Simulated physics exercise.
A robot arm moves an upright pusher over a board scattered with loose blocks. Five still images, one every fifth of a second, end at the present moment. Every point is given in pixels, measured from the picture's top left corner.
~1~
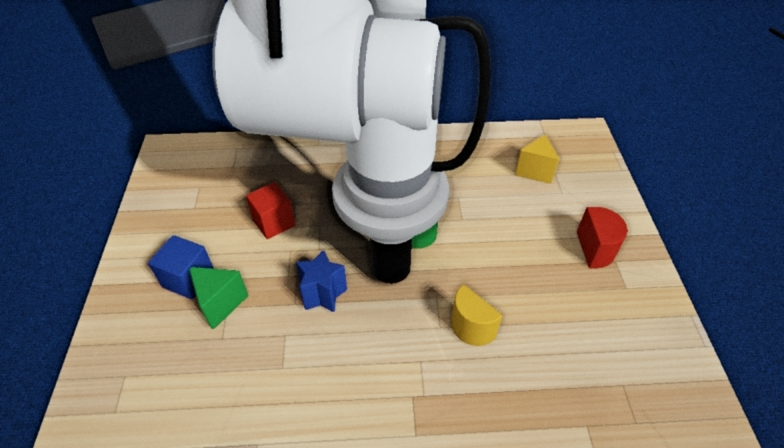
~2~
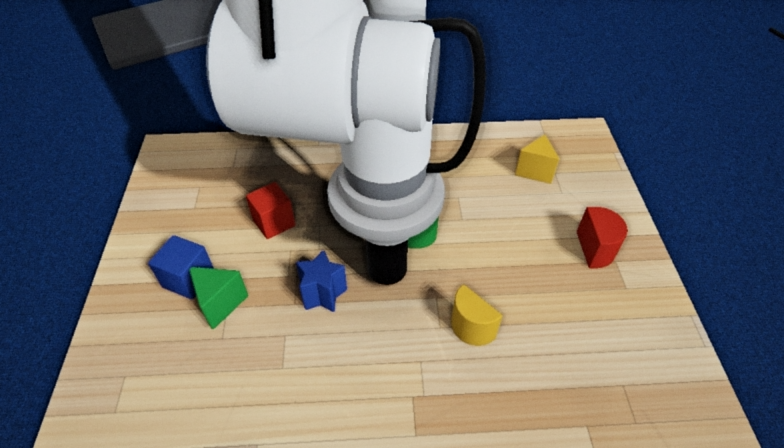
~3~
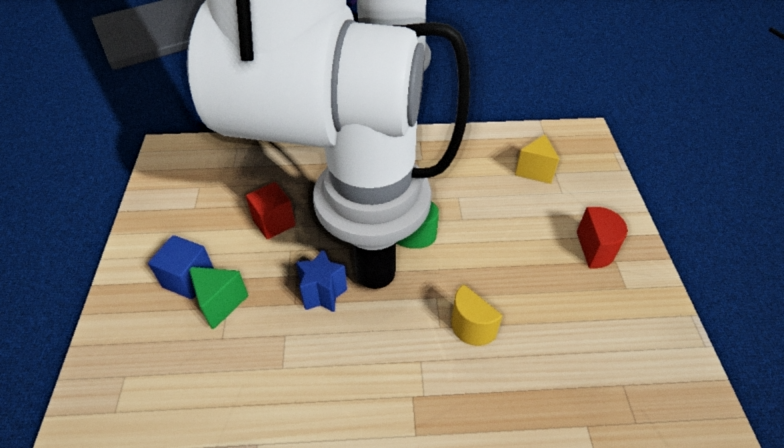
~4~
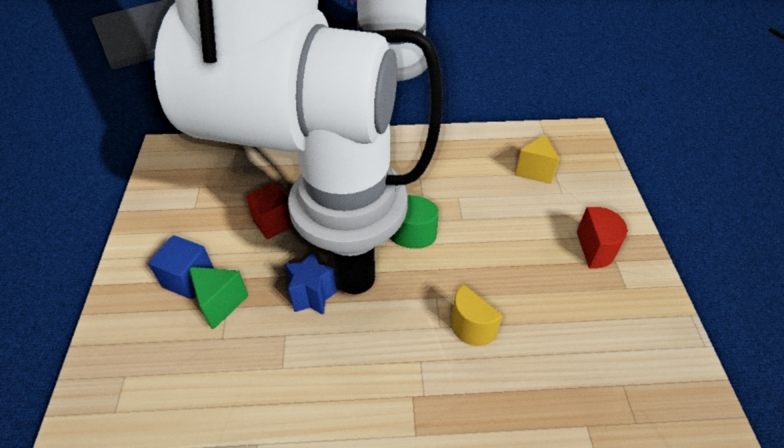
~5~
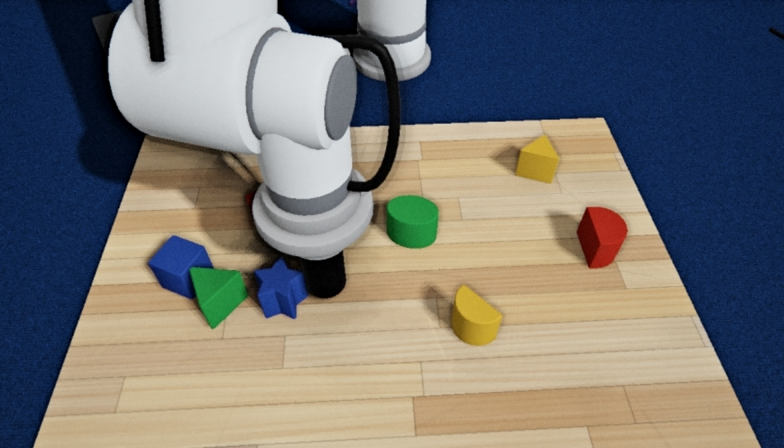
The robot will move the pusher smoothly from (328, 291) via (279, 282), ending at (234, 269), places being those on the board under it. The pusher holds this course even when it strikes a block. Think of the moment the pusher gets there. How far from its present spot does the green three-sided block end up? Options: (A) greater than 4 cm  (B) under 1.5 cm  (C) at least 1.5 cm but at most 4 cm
Letter C.
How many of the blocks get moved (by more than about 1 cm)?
It's going to be two.
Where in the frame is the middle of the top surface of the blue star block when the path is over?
I expect it at (229, 280).
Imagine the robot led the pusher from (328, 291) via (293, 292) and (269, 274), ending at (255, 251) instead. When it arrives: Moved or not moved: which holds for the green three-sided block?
Once the path is done, it is somewhere new.
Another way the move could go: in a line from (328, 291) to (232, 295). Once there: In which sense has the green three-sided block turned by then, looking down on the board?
It turns round anticlockwise.
What follows on the original path. One third of the way, pusher (291, 275); green three-sided block (205, 283); blue star block (248, 283), turned 40° anticlockwise.
Two thirds of the way, pusher (259, 269); blue square (172, 254), turned 15° clockwise; green three-sided block (181, 296); blue star block (233, 283), turned 85° anticlockwise.
At the end, pusher (230, 259); blue square (172, 254), turned 15° clockwise; green three-sided block (179, 298); red square in place; blue star block (229, 280), turned 110° anticlockwise.
